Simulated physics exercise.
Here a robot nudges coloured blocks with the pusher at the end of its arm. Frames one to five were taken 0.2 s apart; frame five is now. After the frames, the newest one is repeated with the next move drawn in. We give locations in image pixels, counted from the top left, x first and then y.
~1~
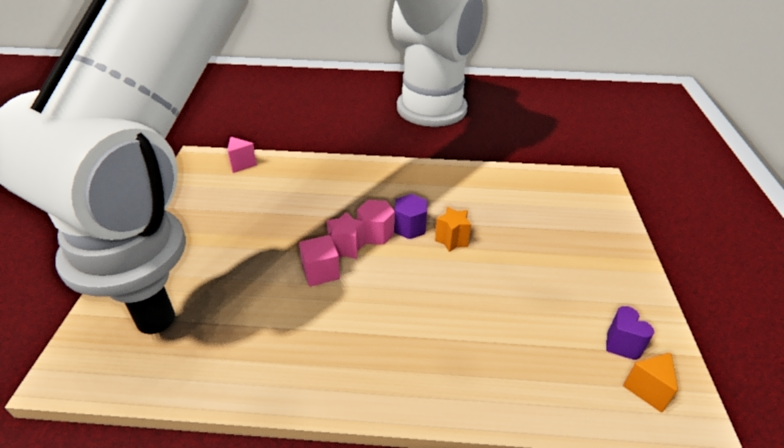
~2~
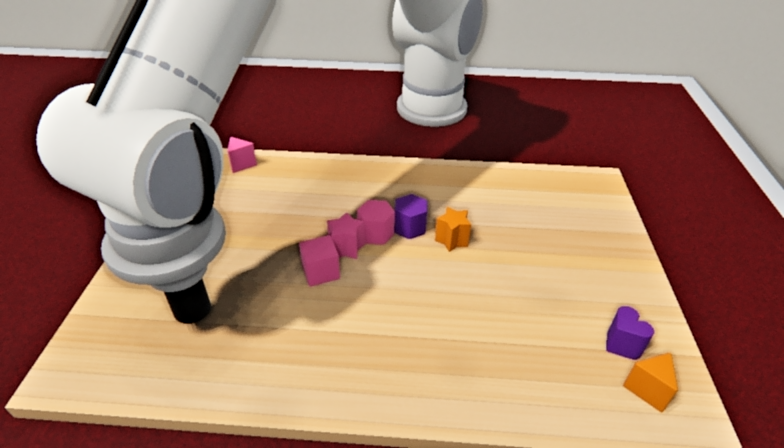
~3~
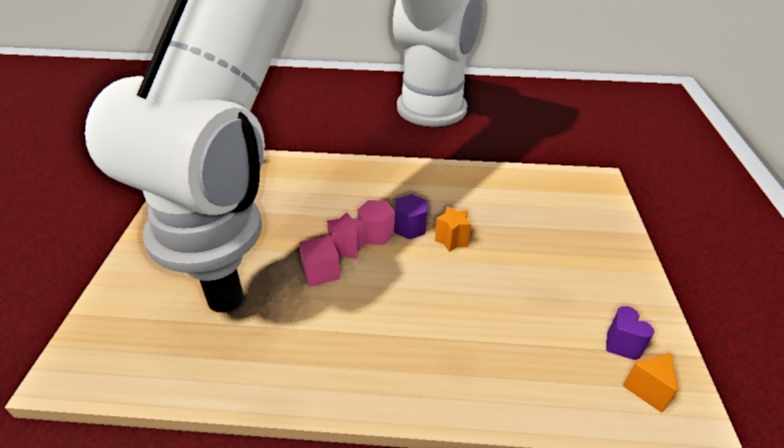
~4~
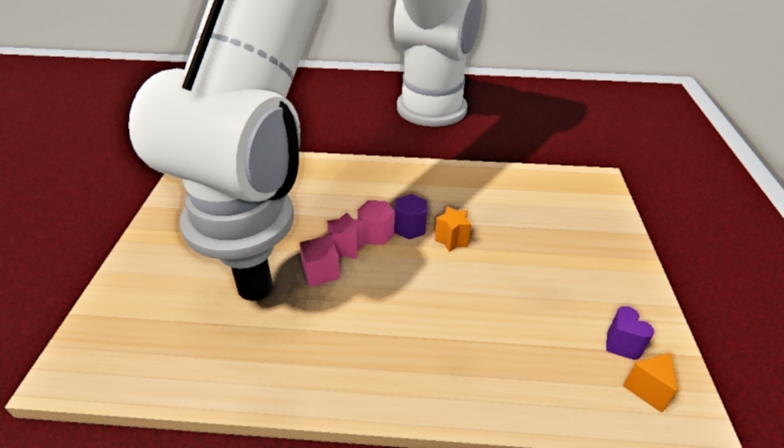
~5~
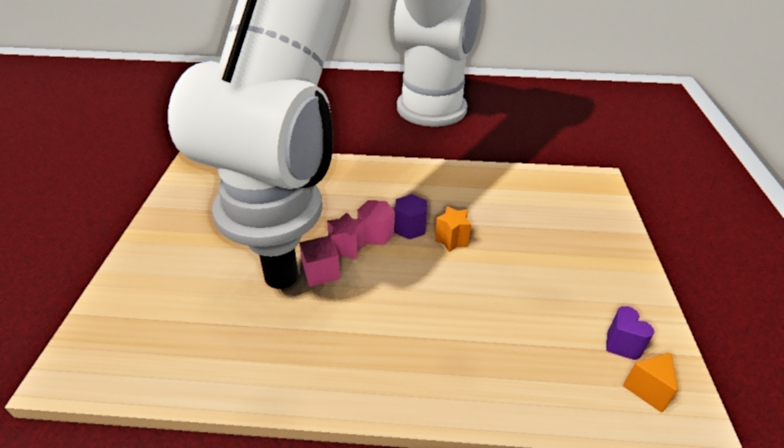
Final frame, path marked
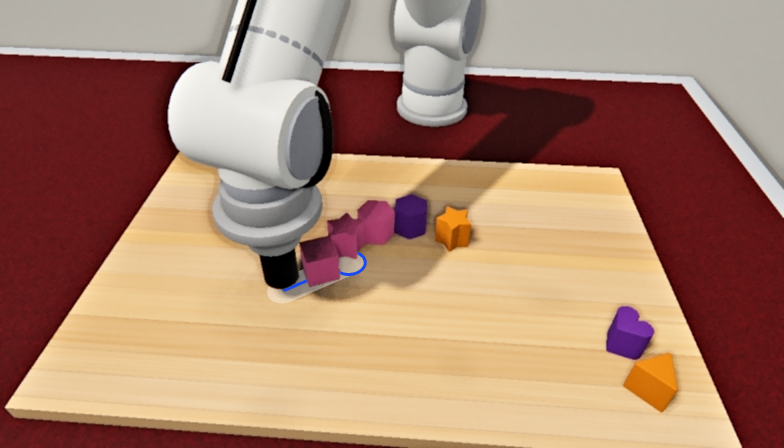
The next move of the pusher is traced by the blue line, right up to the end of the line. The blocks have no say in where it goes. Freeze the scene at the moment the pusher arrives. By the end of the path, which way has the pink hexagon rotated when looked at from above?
It is turned clockwise.
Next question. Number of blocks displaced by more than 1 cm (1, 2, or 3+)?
Answer: 3+.
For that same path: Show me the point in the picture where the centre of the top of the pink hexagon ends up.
The centre of its top will be at (389, 192).
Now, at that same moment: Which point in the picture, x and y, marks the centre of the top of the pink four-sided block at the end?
At the end it should sit near (359, 217).
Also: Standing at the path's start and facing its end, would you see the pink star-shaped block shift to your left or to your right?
Taking start-to-end as forward, the block's sideways shift goes to the left.
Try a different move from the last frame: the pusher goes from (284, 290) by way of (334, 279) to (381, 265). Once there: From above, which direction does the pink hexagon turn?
Its rotation is clockwise.
The drawn path runs in a line from (284, 290) to (349, 263).
On the path given first. Halfway along, pusher (316, 263); pink four-sided block (336, 233), turned 50° anticlockwise; pink star-shaped block (350, 214), turned 20° clockwise; pink hexagon (381, 205); purple hexagon (416, 203).
At the end, pusher (349, 250); pink four-sided block (359, 217), turned 80° anticlockwise; pink star-shaped block (355, 198); pink hexagon (389, 192), turned 65° clockwise; purple hexagon (420, 201), turned 15° clockwise.
